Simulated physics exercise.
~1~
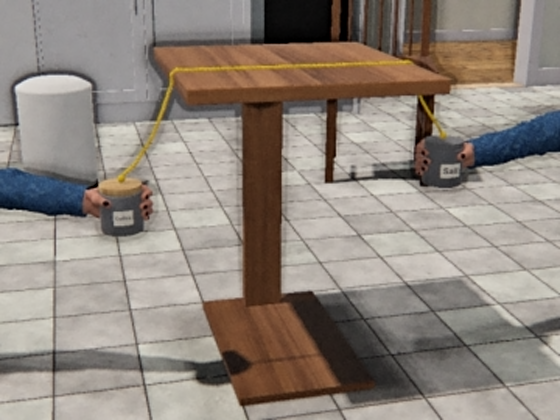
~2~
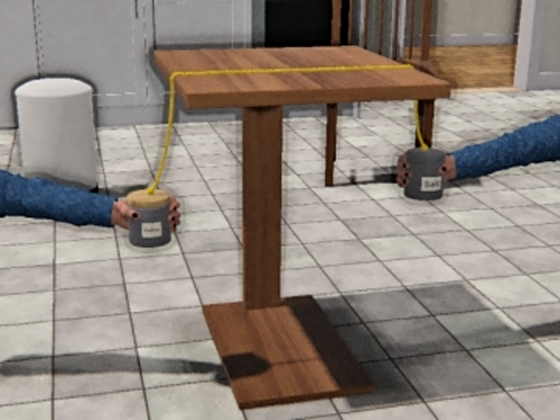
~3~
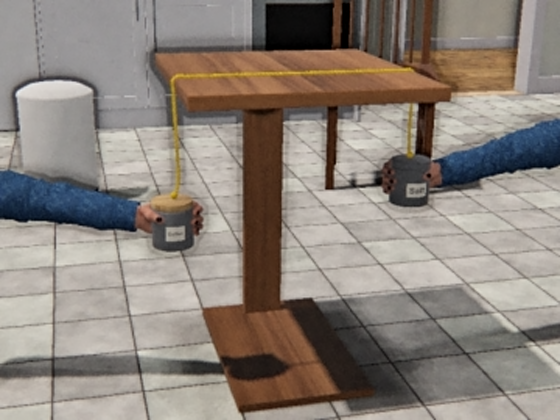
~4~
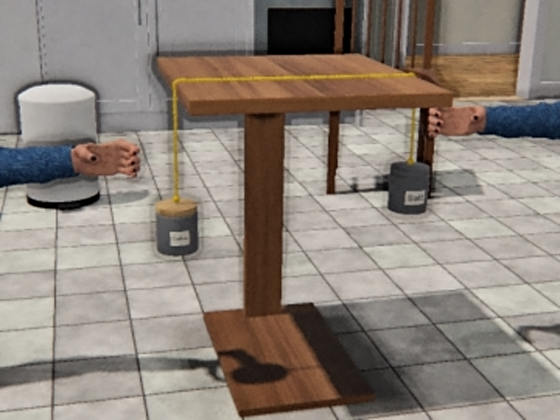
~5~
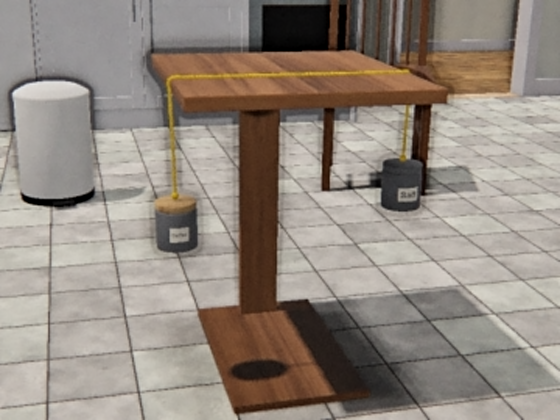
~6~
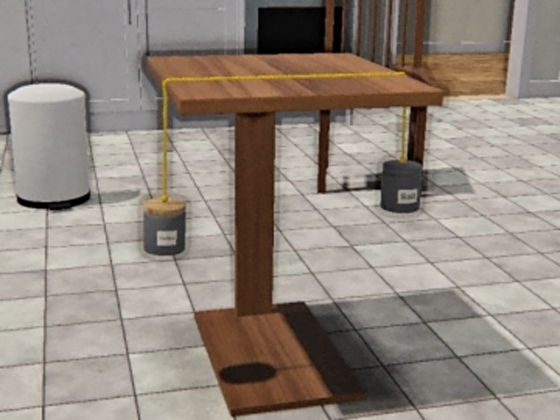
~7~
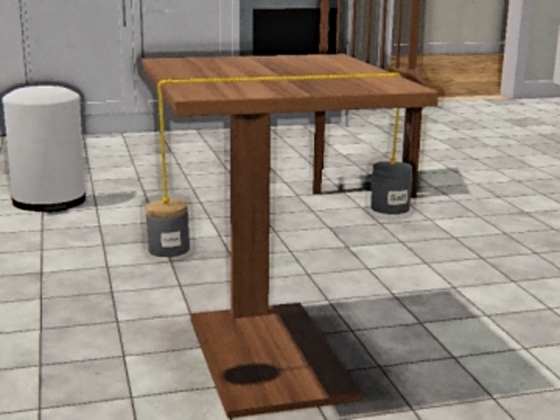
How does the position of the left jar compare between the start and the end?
At the start a hand holds the left jar out to the left of the table, with the shoelace slanting down to it. At the end it hangs free, closer to the table and a little lower, straight below the table's edge.
